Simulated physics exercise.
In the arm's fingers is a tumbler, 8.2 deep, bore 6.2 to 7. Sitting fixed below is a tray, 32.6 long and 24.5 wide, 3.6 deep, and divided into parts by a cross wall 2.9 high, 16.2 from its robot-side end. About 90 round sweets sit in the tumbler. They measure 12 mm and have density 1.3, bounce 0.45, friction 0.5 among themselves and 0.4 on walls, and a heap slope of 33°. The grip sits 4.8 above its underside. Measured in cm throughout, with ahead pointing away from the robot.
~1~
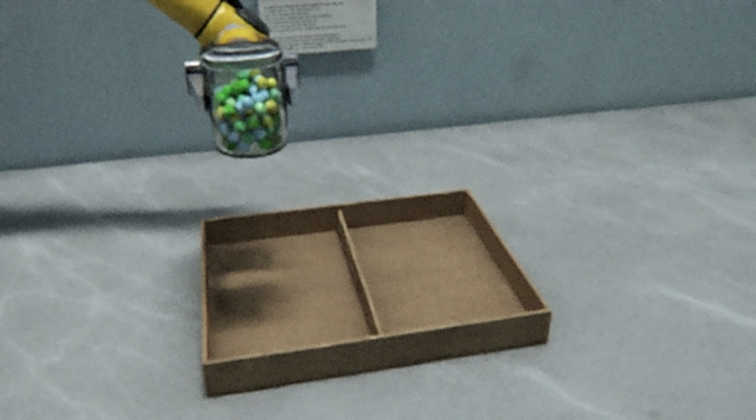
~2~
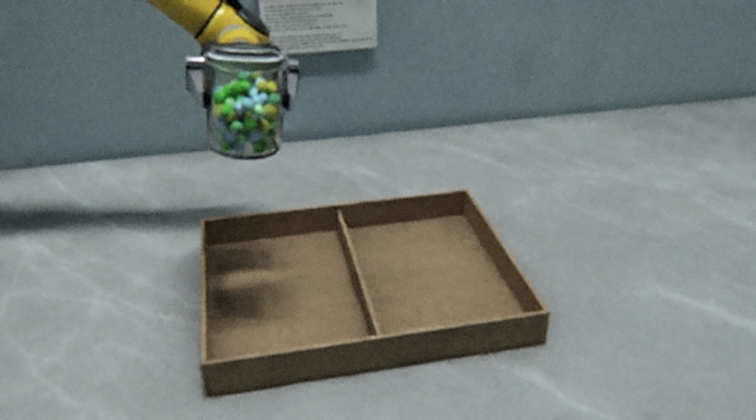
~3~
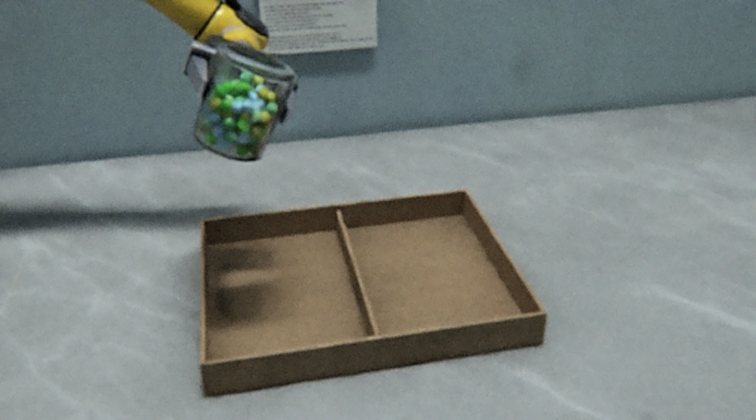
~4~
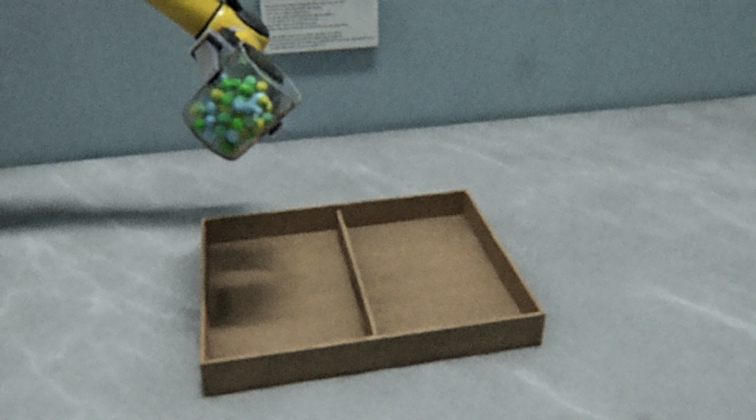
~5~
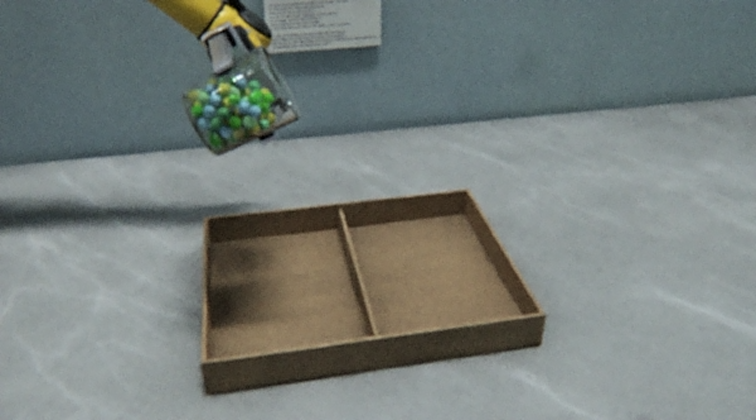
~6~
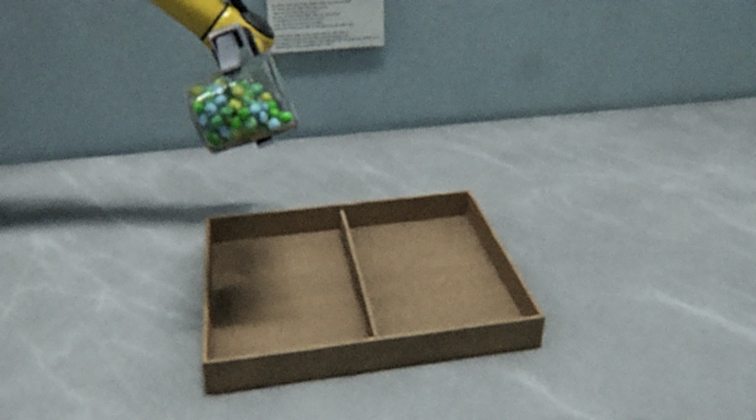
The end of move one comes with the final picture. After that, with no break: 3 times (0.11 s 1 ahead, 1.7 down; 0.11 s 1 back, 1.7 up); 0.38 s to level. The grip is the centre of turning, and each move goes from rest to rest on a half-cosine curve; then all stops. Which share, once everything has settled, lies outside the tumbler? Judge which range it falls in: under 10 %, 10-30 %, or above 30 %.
It falls under 10 %.
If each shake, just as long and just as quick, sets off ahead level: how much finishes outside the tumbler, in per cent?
Close to 15 in a hundred.
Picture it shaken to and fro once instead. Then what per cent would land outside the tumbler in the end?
I'd expect close to 0 per cent then.
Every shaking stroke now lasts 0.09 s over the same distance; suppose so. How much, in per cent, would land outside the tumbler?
Around 0 percent.
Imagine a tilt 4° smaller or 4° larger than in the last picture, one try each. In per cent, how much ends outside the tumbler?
I'd say close to 0 and 0 per cent, in that order.
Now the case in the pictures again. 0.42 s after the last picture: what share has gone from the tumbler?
0 %.
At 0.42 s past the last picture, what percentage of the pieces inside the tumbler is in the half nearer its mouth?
Mouth half share: Roughly 30 %.
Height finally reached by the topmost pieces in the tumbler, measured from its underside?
I'd say near 7.0 cm from the bottom.
Then, 0.42 s after the last picture, tilted 73° forward, highest piece 25 above the table; 92 in the tumbler.
Then, 0.83 s after the last picture, tilted 42° forward, highest piece 24 above the table; 92 in the tumbler.
Then, 1.24 s after the last picture, level, highest piece 26 above the table; 92 in the tumbler.
Then, 2.29 s after the last picture, level, highest piece 26 above the table; 92 in the tumbler.
Final count, 92 in the tumbler. That is 0 % outside the tumbler.
